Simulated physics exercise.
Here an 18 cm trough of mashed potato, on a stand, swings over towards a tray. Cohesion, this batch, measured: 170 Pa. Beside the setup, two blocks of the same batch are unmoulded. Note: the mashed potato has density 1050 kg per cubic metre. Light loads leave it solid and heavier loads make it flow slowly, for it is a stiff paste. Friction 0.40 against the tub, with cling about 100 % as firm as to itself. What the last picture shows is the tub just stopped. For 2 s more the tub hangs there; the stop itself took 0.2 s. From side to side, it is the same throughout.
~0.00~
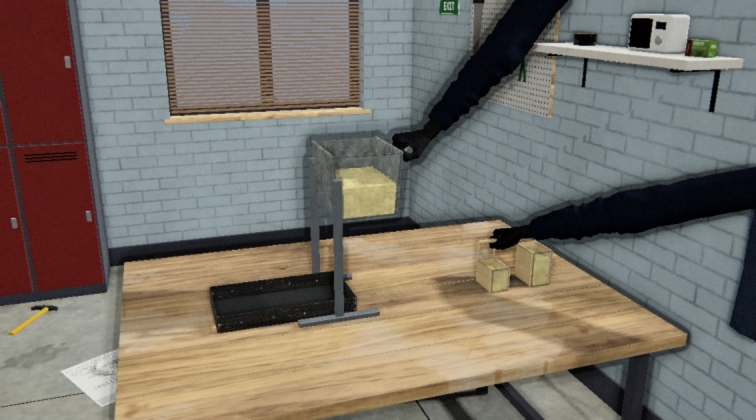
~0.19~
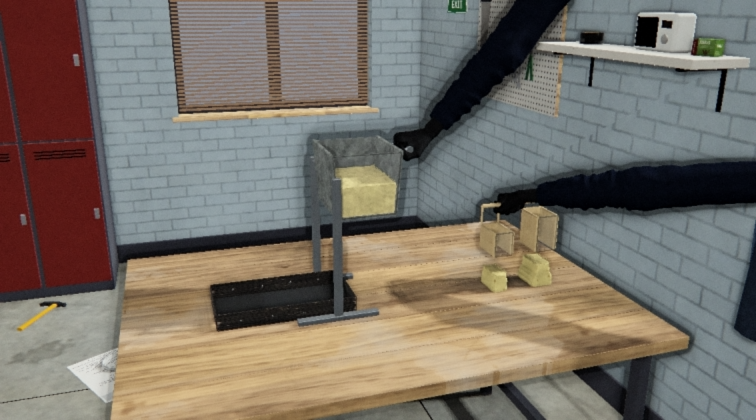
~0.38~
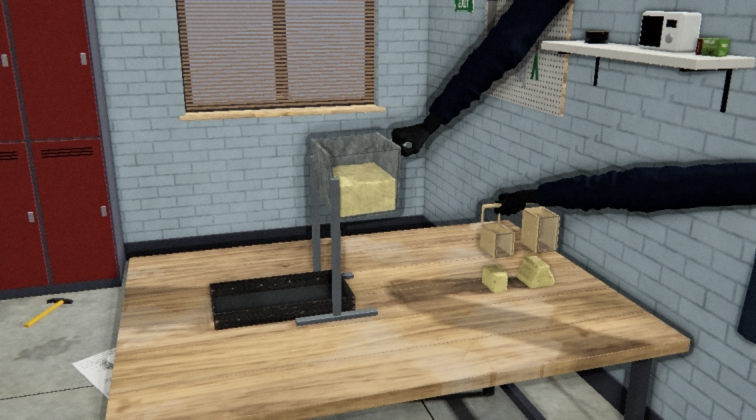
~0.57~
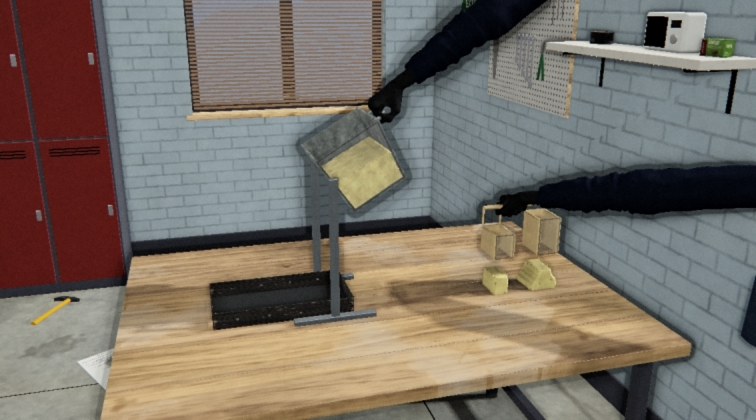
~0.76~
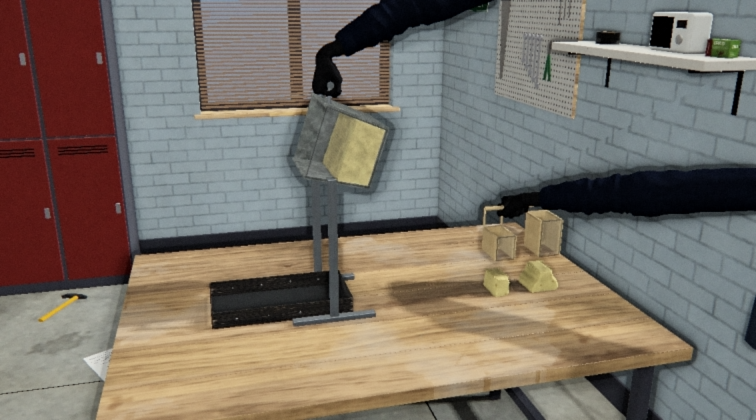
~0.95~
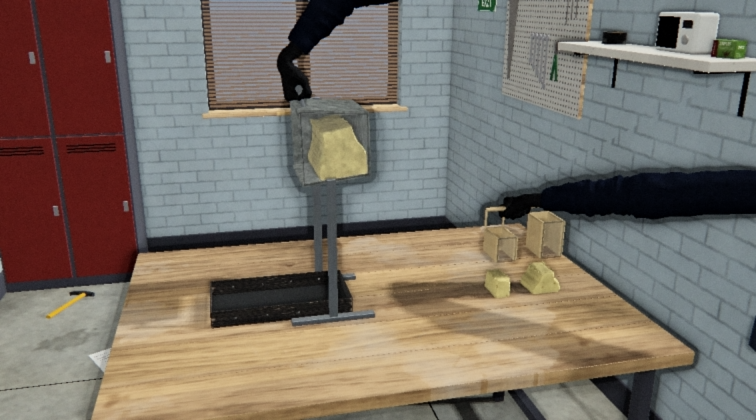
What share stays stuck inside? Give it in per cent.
63 %.
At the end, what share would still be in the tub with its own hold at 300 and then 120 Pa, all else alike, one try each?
Going in order, it's 100 % and then 50 %.
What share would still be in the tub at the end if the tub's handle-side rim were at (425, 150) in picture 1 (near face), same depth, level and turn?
Some 40 per cent, I reckon.
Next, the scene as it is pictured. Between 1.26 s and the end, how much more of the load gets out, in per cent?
Around 8 % of the whole load.
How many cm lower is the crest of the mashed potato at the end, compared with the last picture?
Roughly 8 cm.
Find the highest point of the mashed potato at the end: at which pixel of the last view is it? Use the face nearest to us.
Peak location: Approx. (348, 156).
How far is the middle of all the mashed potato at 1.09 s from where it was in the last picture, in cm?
Shift: Some 5 cm.
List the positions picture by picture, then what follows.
Handle-side rim at (400, 152), tilt 0 degrees; crest of the mashed potato at (343, 188); block heights 6.2 cm, 9.7 cm (left to right), in the first frame.
Handle-side rim at (400, 152), tilt 0 degrees; crest of the mashed potato at (342, 187); block heights 6.1 cm, 8.0 cm (left to right), in the second frame.
Handle-side rim at (398, 148), tilt 3 degrees; crest of the mashed potato at (392, 180); block heights 6.0 cm, 7.3 cm (left to right), in the third frame.
Handle-side rim at (376, 122), tilt 31 degrees; crest of the mashed potato at (388, 153); block heights 6.0 cm, 7.1 cm (left to right), in the fourth frame.
Handle-side rim at (325, 107), tilt 72 degrees; crest of the mashed potato at (360, 122); block heights 5.9 cm, 7.1 cm (left to right), in the fifth frame.
Handle-side rim at (299, 114), tilt 91 degrees; crest of the mashed potato at (349, 128); block heights 5.9 cm, 7.1 cm (left to right), in the sixth frame.
After 1.09 s, the tub is at 92 degrees and holds 96 %.
After 1.26 s, the tub is at 92 degrees and holds 71 %.
After 1.43 s, the tub is at 92 degrees and holds 65 %.
After 1.60 s, the tub is at 92 degrees and holds 64 %.
After 2.95 s, the tub is at 92 degrees and holds 63 %.
